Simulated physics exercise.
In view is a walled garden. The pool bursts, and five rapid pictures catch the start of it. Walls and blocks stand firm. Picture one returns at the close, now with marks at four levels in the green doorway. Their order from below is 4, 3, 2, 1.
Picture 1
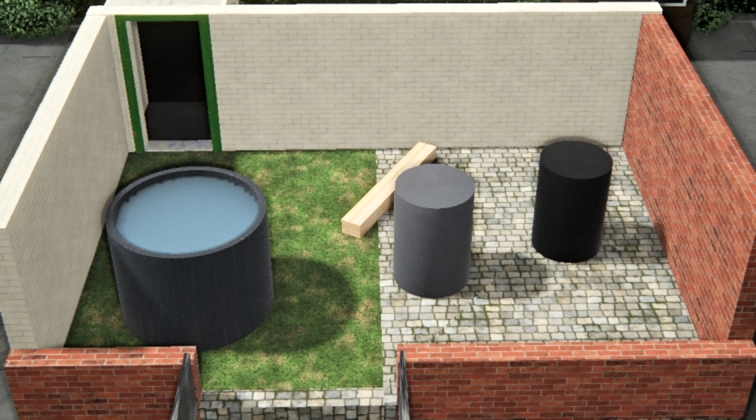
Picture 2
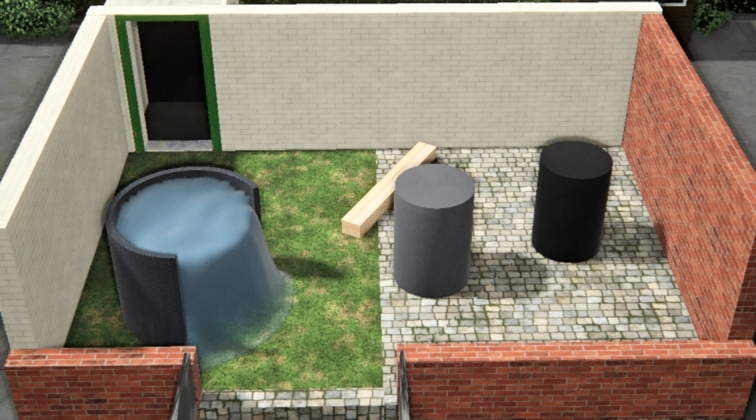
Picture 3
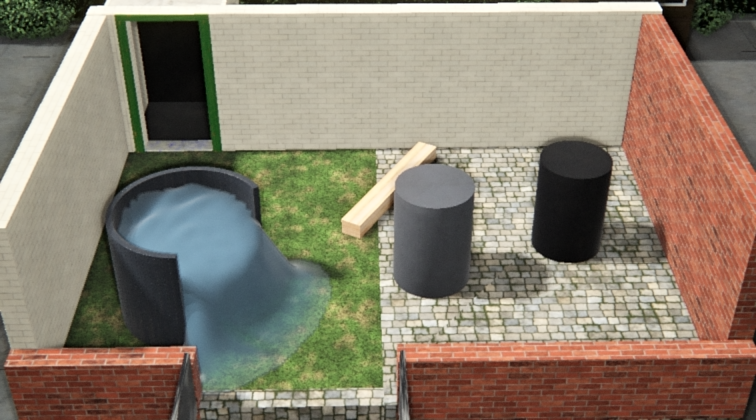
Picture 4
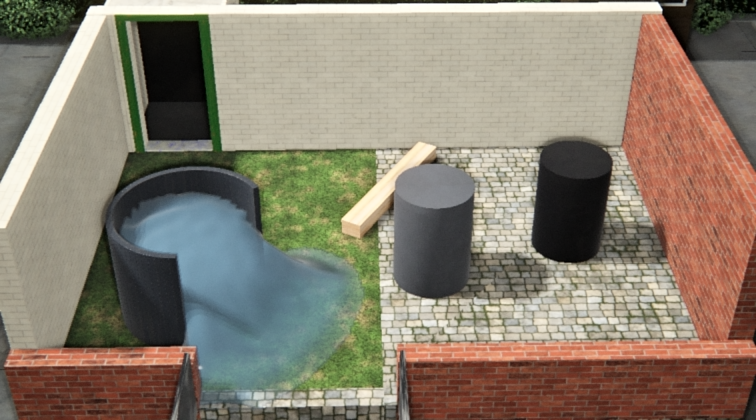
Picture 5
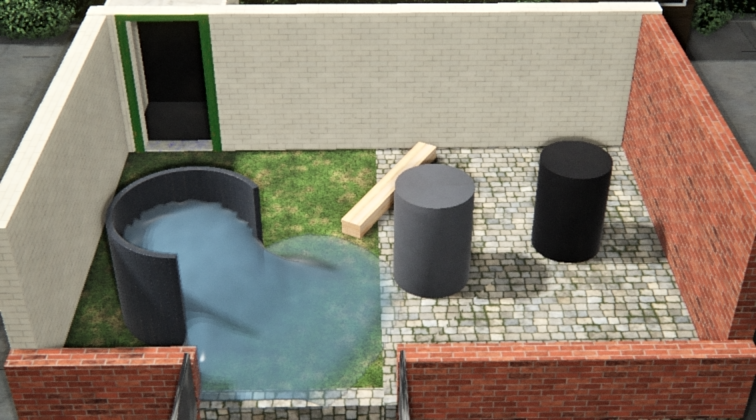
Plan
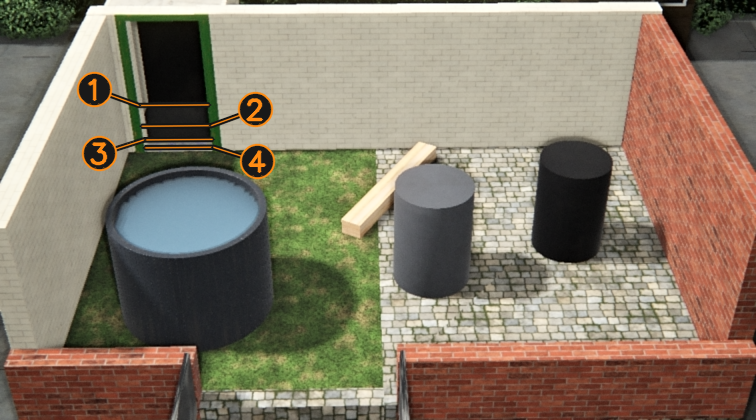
A round dark pool of water stands on grass at the left of a walled garden, seen from high up by a still camera. Pale walls with a green-framed doorway and red brick ones enclose it, with a wooden beam, a grey cylinder and a black one towards the right. The pool's front right side opens, and water pours out, spreading across the grass to the paving's edge.
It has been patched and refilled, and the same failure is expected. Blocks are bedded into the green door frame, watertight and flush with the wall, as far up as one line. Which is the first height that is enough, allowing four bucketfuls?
That is height 4.
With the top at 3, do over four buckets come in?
No, that is safe.
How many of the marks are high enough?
All of the four.
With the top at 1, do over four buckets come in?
No.
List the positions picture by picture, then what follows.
The first frame shows water in the pool at rest, its middle at (188, 216); foot of the green doorway at (179, 151); open gate at (296, 341).
The second frame shows front seen at (274, 265), 2 % of the ground wet.
The third frame shows front seen at (314, 268), 5 % of the ground wet.
The fourth frame shows front seen at (330, 257), 9 % of the ground wet.
The fifth frame shows front seen at (362, 250), 15 % of the ground wet.
On the marked copy, 1 at (173, 105); 2 at (176, 125); 3 at (178, 139); 4 at (179, 147); from the bottom up 4, 3, 2, 1.
With 1, nothing gets over.
With 2, nothing gets over.
With 3, nothing gets over.
With 4, nothing gets over.
